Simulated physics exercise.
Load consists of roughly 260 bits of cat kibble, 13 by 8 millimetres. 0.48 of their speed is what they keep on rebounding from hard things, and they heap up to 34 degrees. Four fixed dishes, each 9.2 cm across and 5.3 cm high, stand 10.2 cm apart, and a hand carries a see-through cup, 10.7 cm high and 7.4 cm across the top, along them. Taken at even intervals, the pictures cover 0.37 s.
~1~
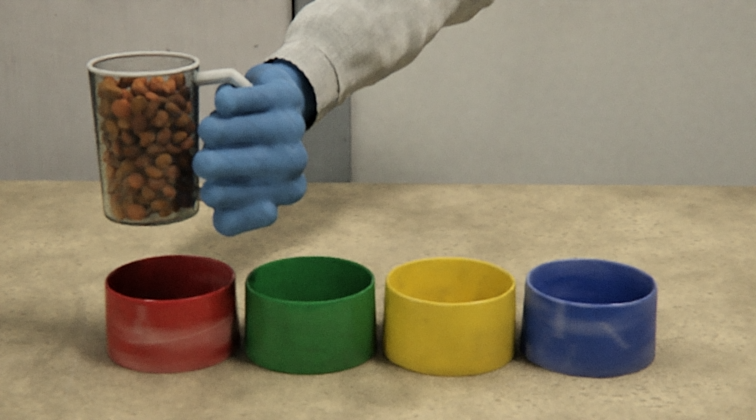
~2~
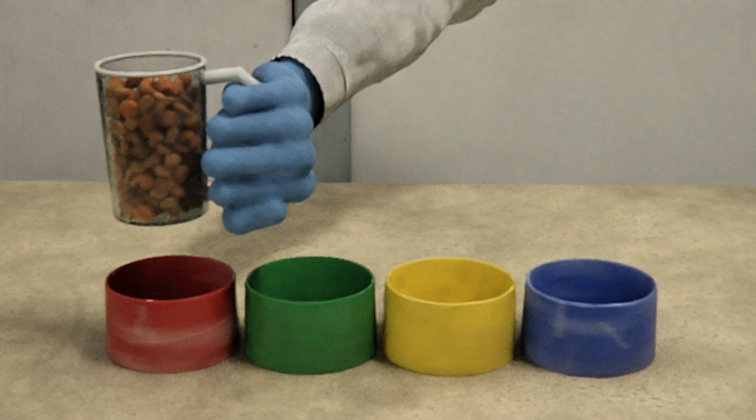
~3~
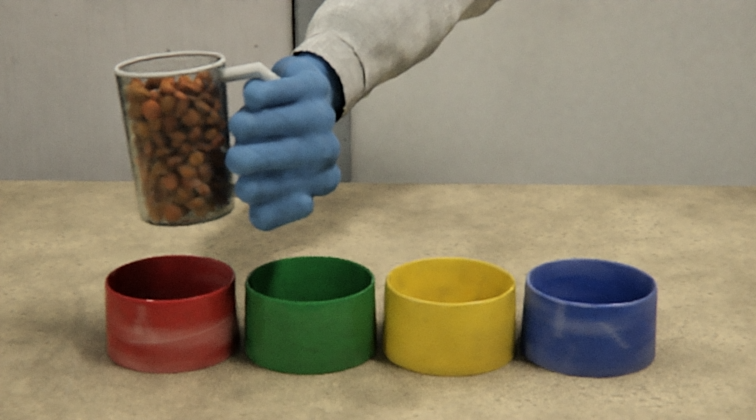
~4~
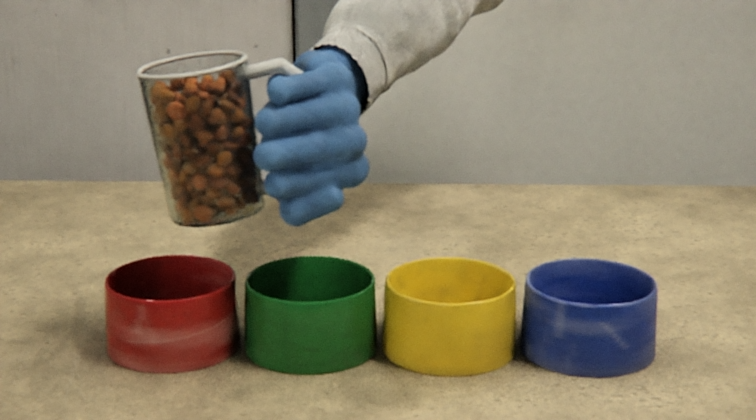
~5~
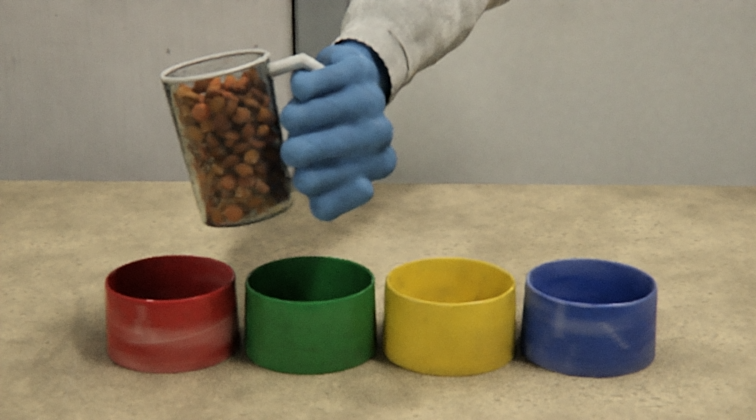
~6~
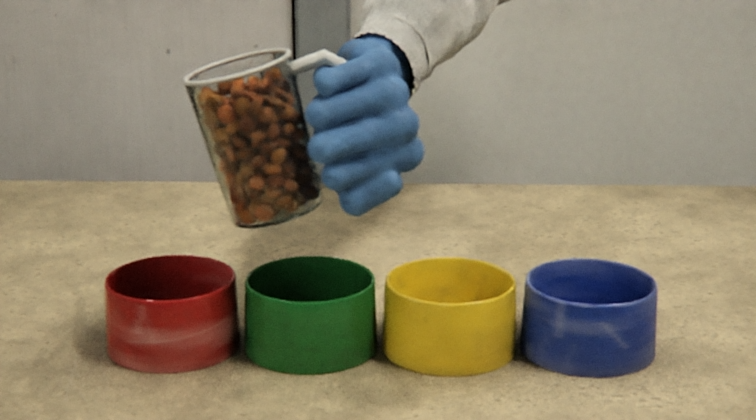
Clear cup of brown kibble, held by a blue-gloved hand, moving right and tilting left above red, green, yellow and blue dishes.
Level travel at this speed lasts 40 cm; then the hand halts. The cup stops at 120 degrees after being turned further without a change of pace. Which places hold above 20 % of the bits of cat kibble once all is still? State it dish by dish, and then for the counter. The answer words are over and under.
Red dish: Under. Blue dish: Over. Green dish: Under. Yellow dish: Under. Counter: Under.
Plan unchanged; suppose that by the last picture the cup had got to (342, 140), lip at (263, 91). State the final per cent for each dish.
Dish by dish: Red 0 per cent, blue 100 per cent, green 0 per cent, yellow 0 per cent.
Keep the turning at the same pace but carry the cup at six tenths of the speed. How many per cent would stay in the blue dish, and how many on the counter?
In that case: Blue 90, and counter 0.
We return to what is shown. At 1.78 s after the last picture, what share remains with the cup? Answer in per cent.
I'd estimate some 95 per cent of the load.
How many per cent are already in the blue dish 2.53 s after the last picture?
Roughly 75 %.
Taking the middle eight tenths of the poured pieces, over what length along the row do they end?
It covers some 5 centimetres of the row.
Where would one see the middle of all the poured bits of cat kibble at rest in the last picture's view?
Roughly (593, 308).
Then, 1.07 s after the last picture, tilt 63 degrees; cup holds 100 %.
Then, 1.78 s after the last picture, tilt 95 degrees; cup holds 95 %, blue 5 %.
Then, 2.53 s after the last picture, tilt 120 degrees; cup holds 20 %, blue 75 %.
In the end, red 0 %, blue 100 %, green 0 %, yellow 0 %, counter 0 %.
